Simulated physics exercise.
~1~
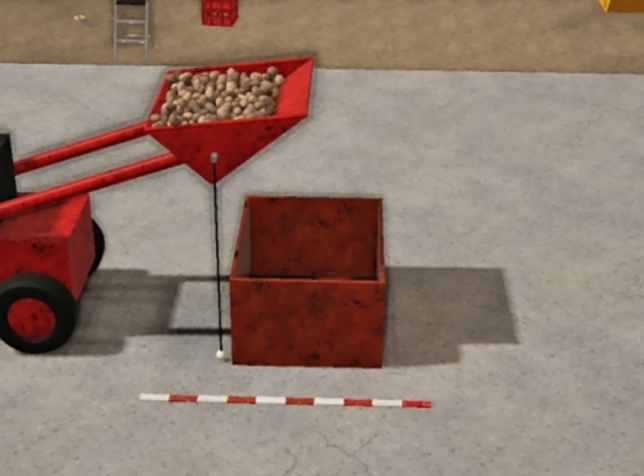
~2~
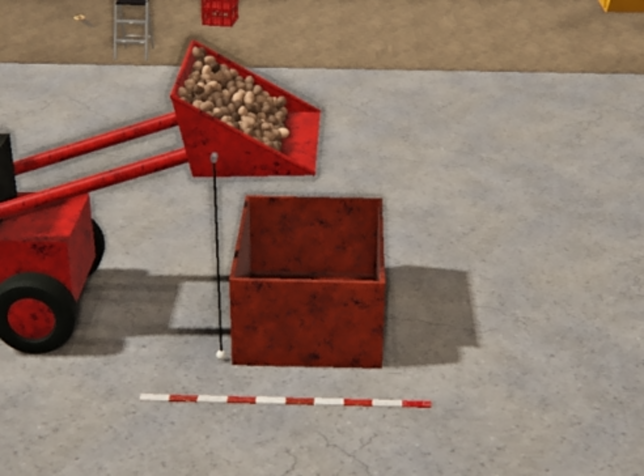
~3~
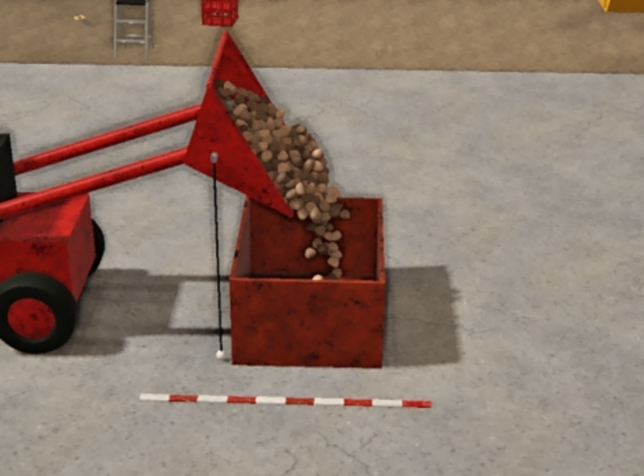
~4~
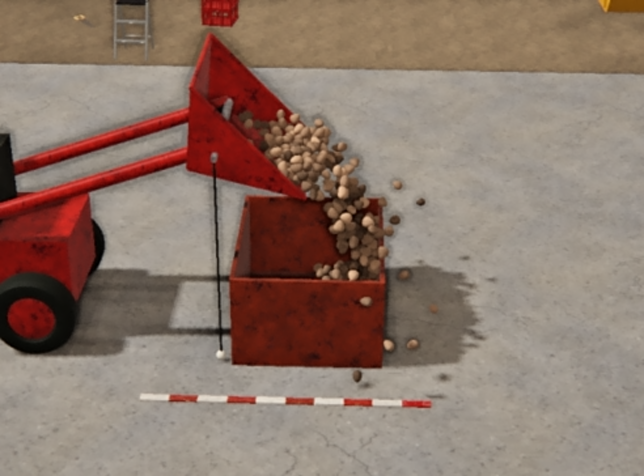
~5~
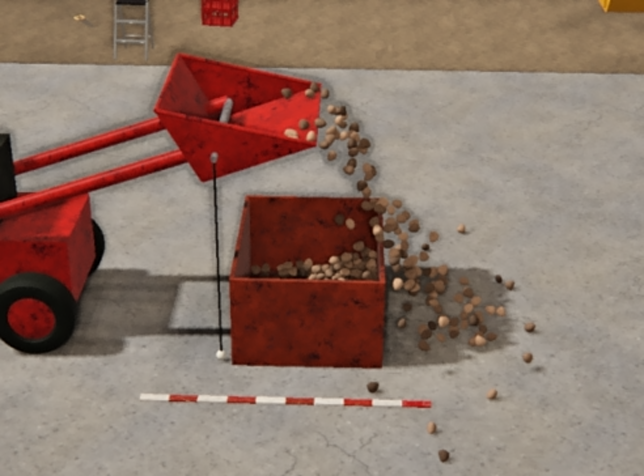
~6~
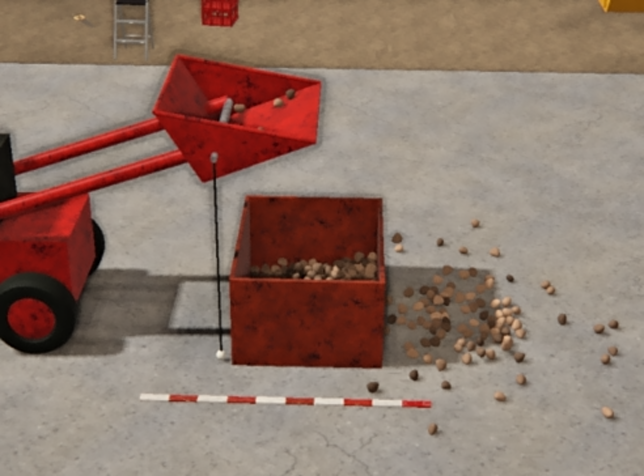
A red loader stands at the left of a grey concrete yard, seen from slightly above, its raised bucket heaped with round brown and tan stones. An open, rusty red bin sits below and to the right, with a red and white striped staff on the ground in front. The bucket tips forward, and stones pour over its lip into the bin. As it tilts back, the stream swings rightward, and some stones clear the far edge. Finally, the bucket rests tilted back with a few stones inside, most lie in the bin, and others are scattered to its right.
